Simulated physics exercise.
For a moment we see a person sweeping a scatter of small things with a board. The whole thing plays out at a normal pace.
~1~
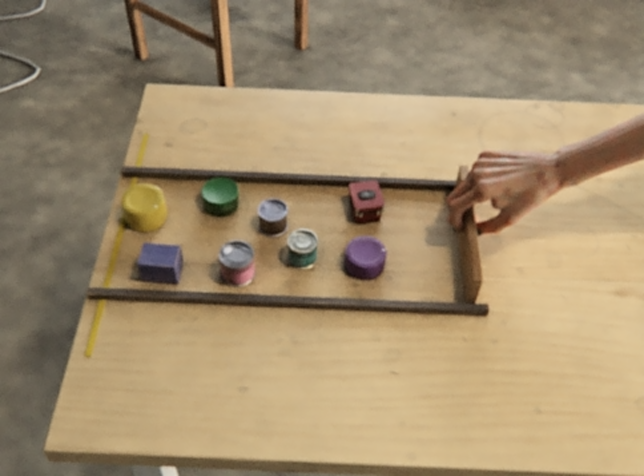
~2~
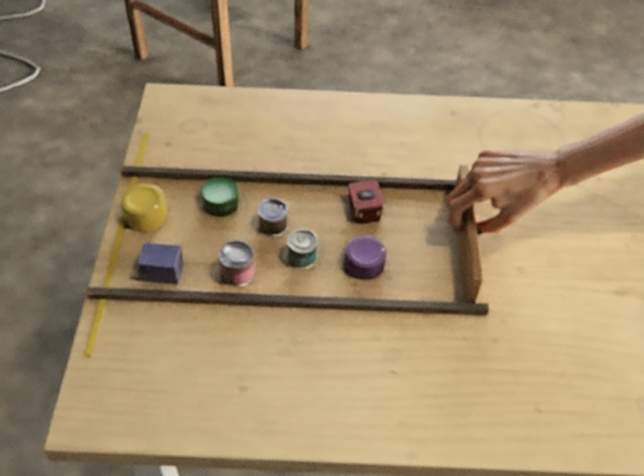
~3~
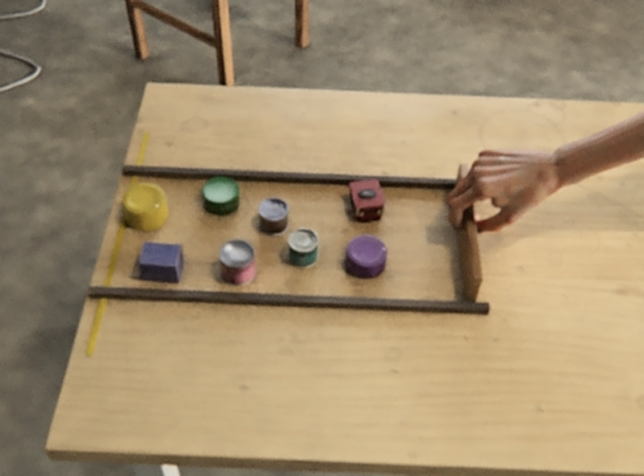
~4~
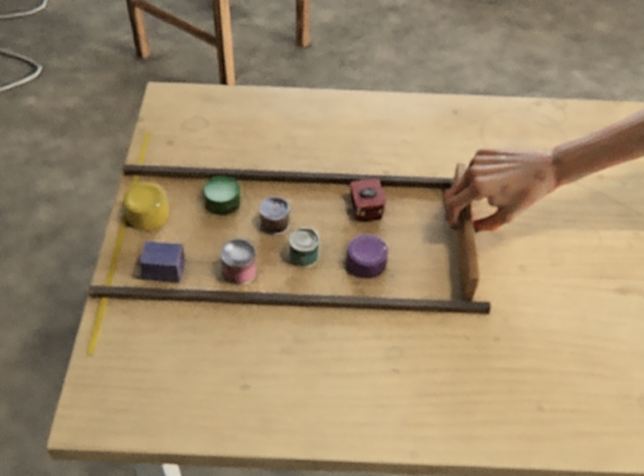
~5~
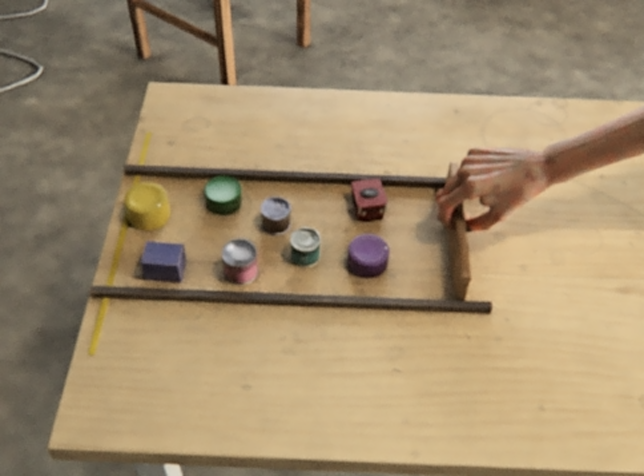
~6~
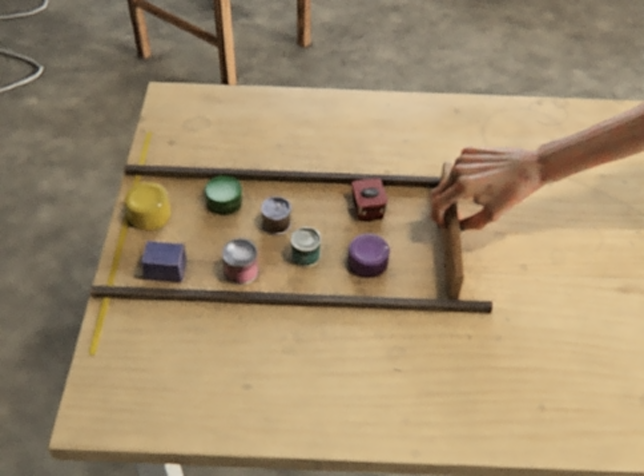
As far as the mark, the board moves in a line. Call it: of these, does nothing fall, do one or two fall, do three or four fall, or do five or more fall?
Five or more fall.
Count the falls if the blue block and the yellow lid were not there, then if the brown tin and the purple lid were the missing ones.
Result: 3 in the first case, with 3 in the second.
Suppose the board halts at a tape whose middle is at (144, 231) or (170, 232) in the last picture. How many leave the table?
The counts would come to 4 and 1.
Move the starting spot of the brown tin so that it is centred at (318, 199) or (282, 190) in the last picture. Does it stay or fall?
Gone; Gone.
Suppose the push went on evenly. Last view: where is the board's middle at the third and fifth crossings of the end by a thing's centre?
At (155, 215) for the third, at (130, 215) for the fifth.
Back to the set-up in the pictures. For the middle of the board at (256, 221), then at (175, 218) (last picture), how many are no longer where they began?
Counts: 6 / 8.
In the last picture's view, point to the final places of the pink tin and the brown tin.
You'll find the first one at (92, 267) and the second at (112, 209).
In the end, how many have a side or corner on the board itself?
3 of them.
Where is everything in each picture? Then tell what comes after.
The first picture shows yellow lid (145, 208); blue block (161, 264); green tub (221, 197); board (467, 233); tape (121, 232).
The second picture shows blue block (161, 263); turquoise tin (303, 249).
The third picture shows green tub (221, 196); red case (367, 201).
The fourth picture shows yellow lid (146, 206); pink tin (239, 262).
The fifth picture shows blue block (164, 262); brown tin (276, 216).
The sixth picture shows yellow lid (148, 206); blue block (164, 262); green tub (224, 195); board (450, 229); tape (124, 230).
Soon after, none off yet; yellow lid at rest near (148, 206); blue block at rest near (164, 262); green tub at rest near (224, 195).
After that, none off yet; yellow lid at rest near (146, 207); blue block at rest near (164, 262); green tub displaced about its own width near (183, 194).
In the end, the number that fall off is five or more; gone, purple lid, turquoise tin, green tub, blue block and yellow lid.
